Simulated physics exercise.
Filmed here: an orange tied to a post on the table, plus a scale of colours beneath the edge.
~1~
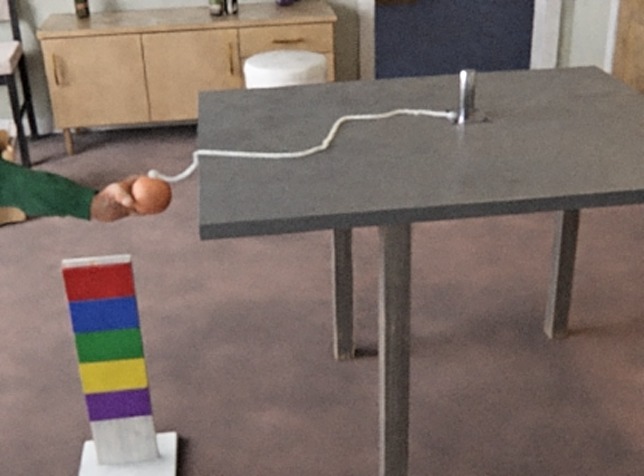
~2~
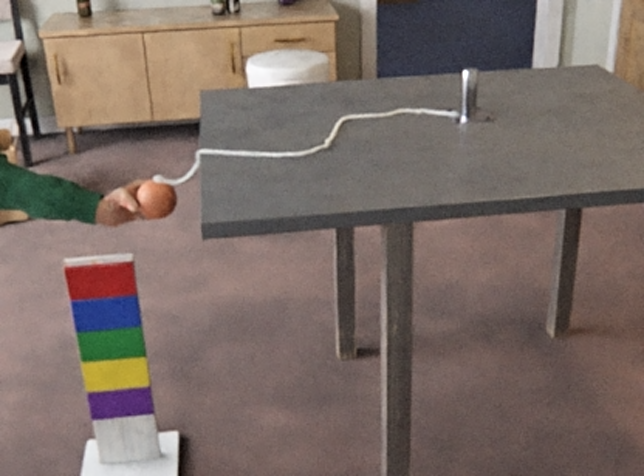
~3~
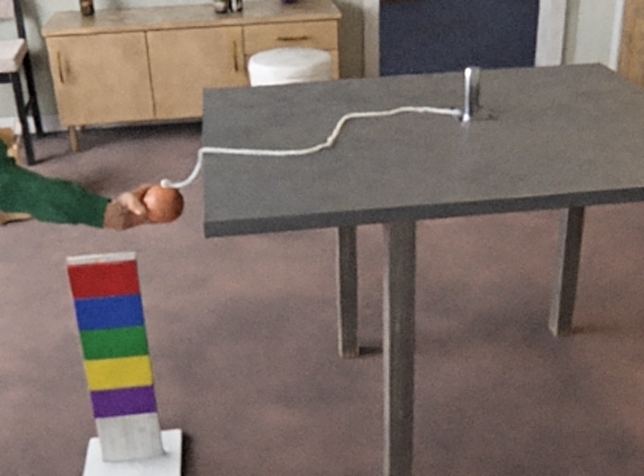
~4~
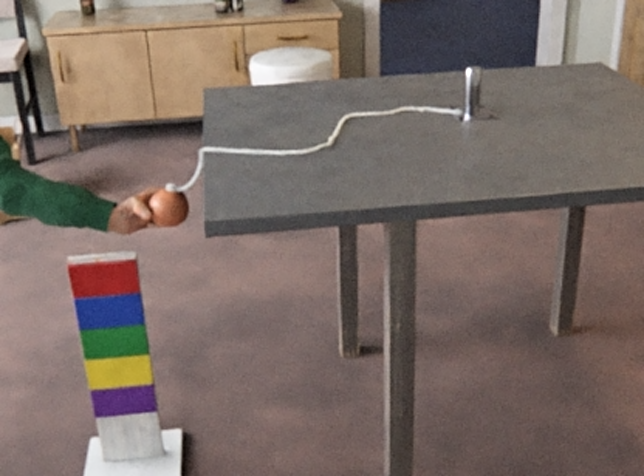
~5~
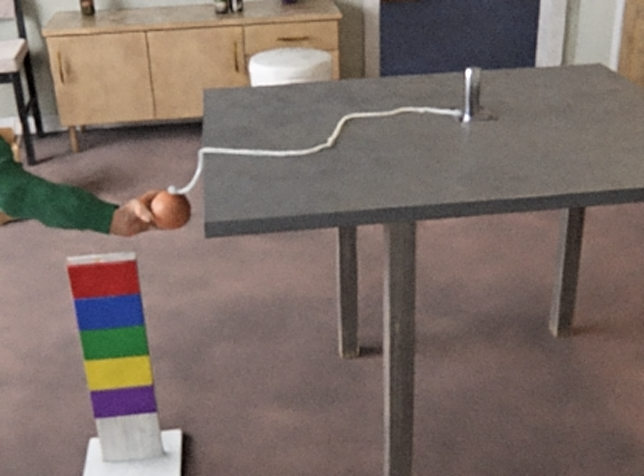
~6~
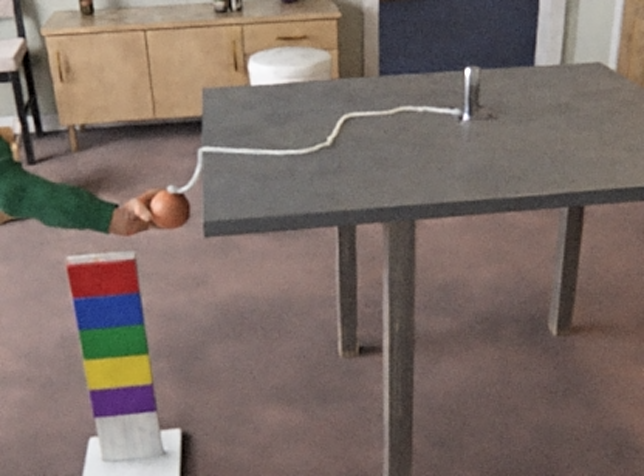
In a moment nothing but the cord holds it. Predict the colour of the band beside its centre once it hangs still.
I would predict blue.
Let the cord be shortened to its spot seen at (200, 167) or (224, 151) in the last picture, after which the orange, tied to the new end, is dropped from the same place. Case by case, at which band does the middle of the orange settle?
Taking them in turn, you'd get red, then no band.
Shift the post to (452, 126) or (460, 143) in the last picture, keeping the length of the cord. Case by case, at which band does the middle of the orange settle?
Try one - green; try two - green.
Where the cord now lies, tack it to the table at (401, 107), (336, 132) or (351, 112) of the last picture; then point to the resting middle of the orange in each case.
Going through the three tries, you get (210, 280), (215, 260) and (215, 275).
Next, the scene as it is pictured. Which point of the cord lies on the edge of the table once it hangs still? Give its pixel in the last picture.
At (295, 153), roughly.
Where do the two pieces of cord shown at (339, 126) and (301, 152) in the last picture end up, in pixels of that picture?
Final positions are (298, 131) and (208, 141), in that order.
A little later, orange near (240, 292); level with blue.
Next, orange near (206, 298); level with blue.
When it is over, orange near (212, 297); level with blue. The cord holds its middle at blue.
